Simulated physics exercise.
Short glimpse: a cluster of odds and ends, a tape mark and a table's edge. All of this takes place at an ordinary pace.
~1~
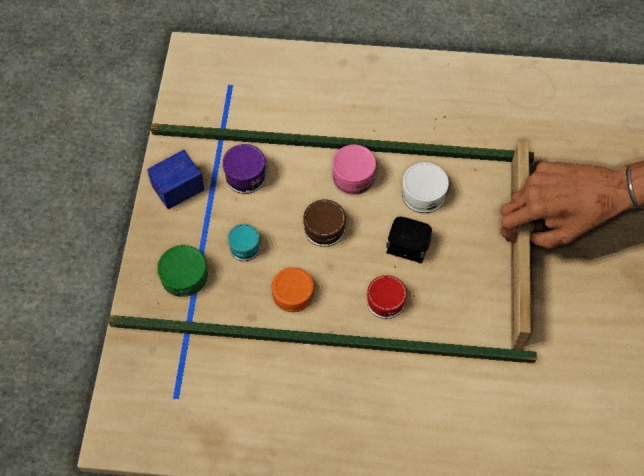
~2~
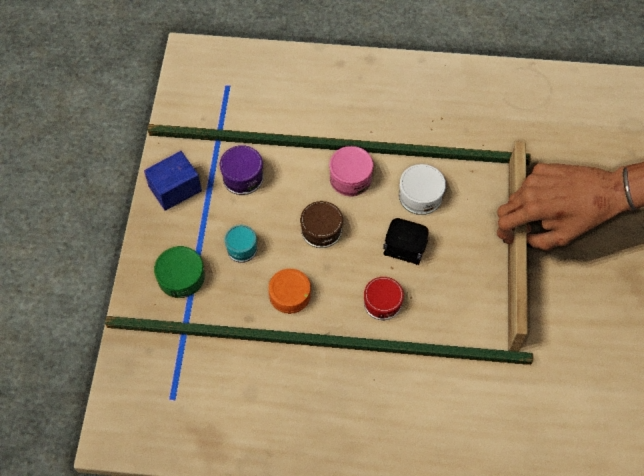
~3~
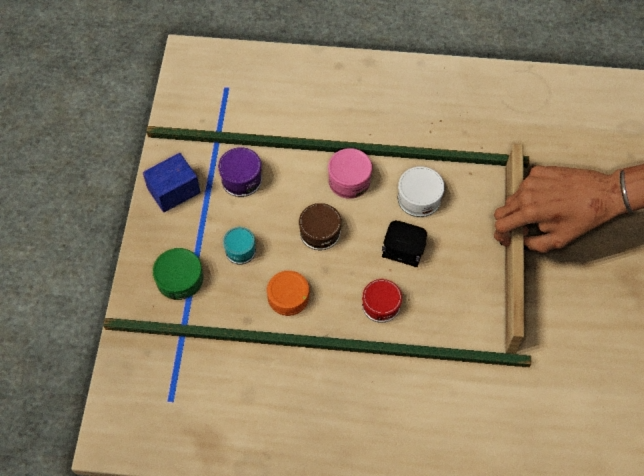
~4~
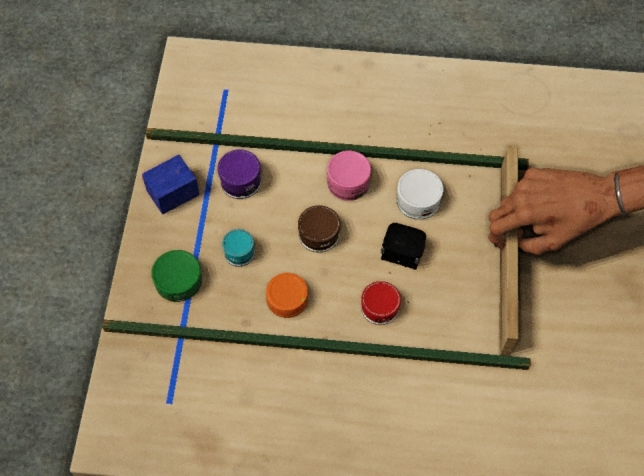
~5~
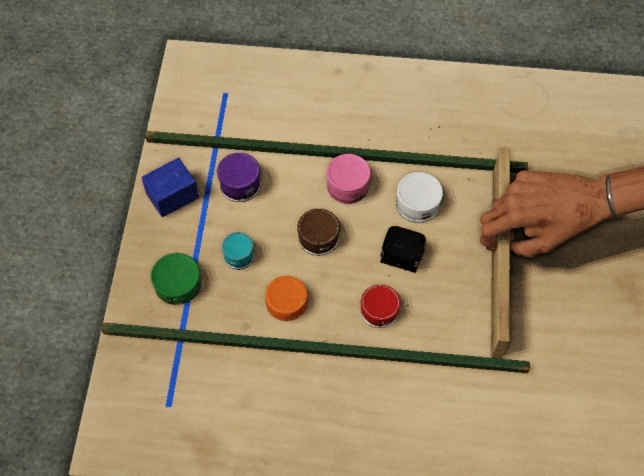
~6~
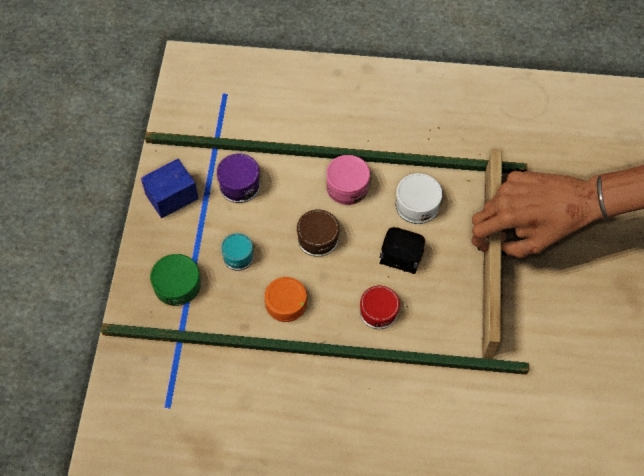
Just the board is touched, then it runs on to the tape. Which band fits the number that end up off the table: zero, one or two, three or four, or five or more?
Once it stops, the band for pieces knocked off is one to two, pretty clearly.
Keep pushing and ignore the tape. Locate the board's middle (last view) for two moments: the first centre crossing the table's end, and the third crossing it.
About (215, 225), then about (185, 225).
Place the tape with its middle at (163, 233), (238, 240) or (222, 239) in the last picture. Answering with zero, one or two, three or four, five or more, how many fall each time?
At least five; none at all; no fall at all.
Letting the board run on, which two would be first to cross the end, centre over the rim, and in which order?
The order is the blue block, then the green tub.
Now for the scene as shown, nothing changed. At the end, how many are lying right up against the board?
Count recorded: 4.
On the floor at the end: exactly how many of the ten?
It is 2, no more and no fewer.
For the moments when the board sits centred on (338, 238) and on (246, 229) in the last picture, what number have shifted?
Counts: 6, 10.
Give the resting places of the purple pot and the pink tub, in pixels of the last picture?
Purple pot: About (151, 171); pink tub: About (191, 157).
Soon after, none off yet; blue block at rest near (170, 188); green tub at rest near (176, 280); purple pot at rest near (239, 179).
Then, none off yet; blue block at rest near (169, 188); green tub at rest near (176, 280); purple pot moved about its own width near (213, 180).
By the end, the number that fall off is one or two; fallen, green tub and blue block.
